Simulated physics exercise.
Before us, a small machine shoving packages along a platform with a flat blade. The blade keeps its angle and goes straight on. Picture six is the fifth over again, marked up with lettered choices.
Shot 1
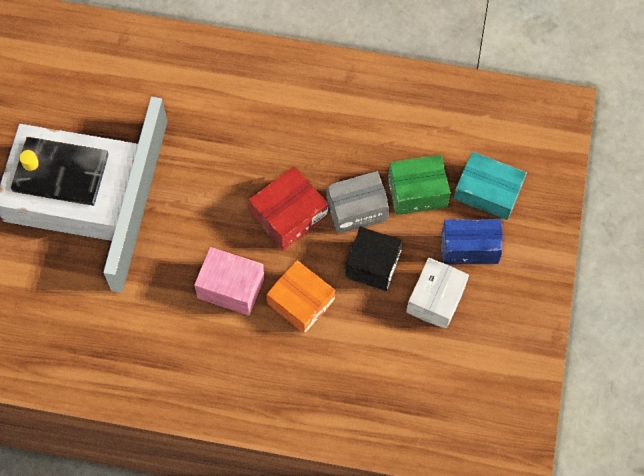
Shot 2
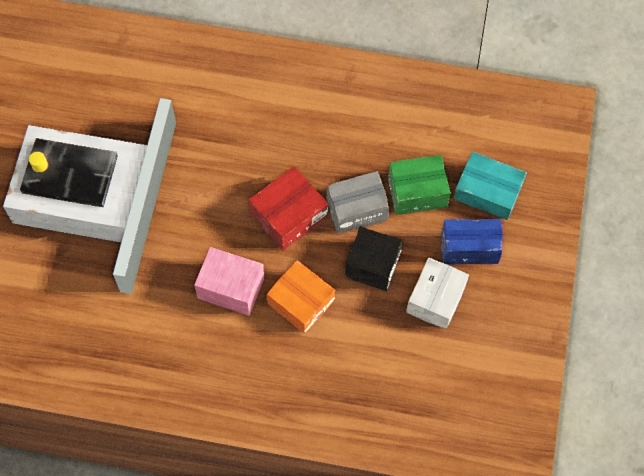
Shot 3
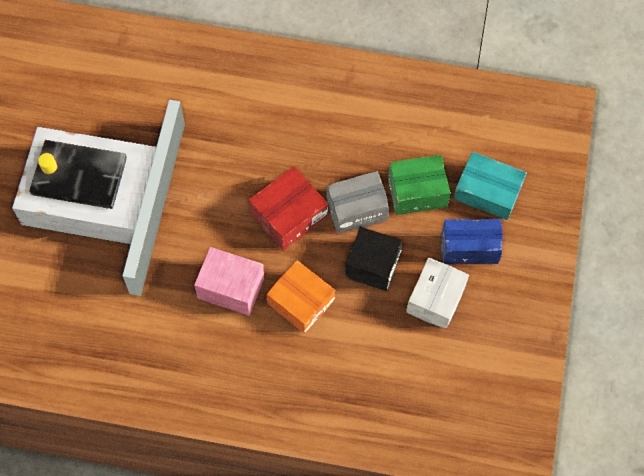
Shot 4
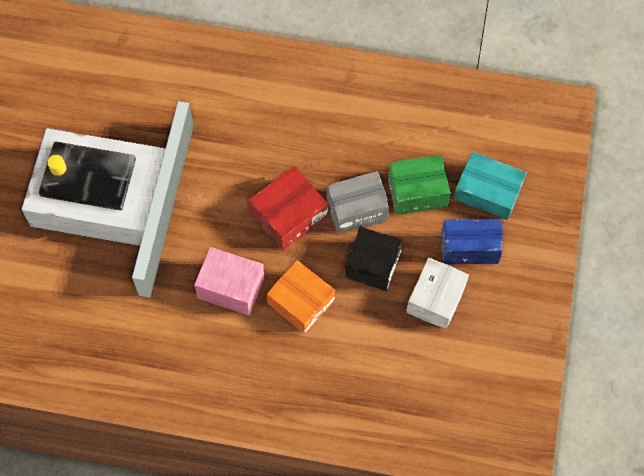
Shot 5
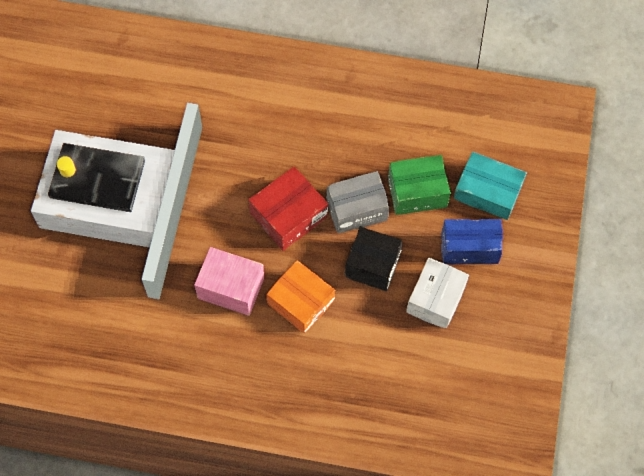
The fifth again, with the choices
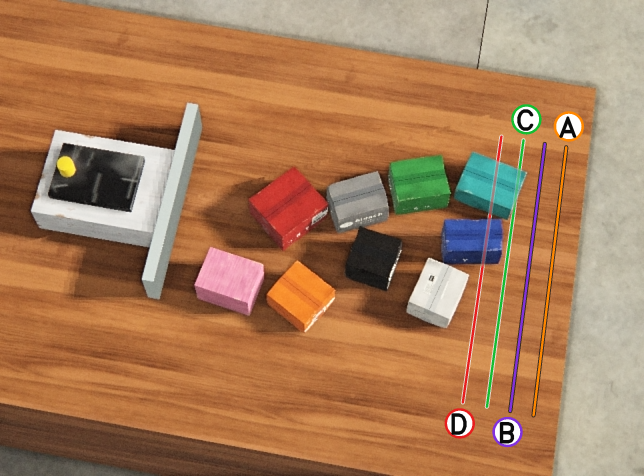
A small white machine with a black top panel, a yellow knob and a wide grey blade creeps steadily rightward from the left side of a wooden platform, seen from above at a fixed angle, with grey concrete beyond. Red, grey, green and turquoise boxes sit in an upper row, with pink, orange, black, white and blue ones below. The blade draws nearer the pink box without touching it, and every package stays still.
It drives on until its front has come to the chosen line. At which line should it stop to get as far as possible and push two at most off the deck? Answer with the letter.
Stop at D.
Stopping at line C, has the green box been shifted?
By then, yes.
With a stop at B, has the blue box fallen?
Yes.
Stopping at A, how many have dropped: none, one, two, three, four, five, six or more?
By then, six or more.
On the marked copy, A at (551, 275); B at (528, 272); C at (506, 268); D at (483, 264).
Taking D. A third of the way, robot (214, 197); green box (426, 184); orange parcel (355, 305).
Two thirds of the way, robot (325, 216); turquoise box (552, 166); white parcel (514, 308).
When it is over, robot (414, 231); white parcel over the edge; blue box (571, 256); one fallen.
As for the rest, A drops seven; B drops five; C drops three.
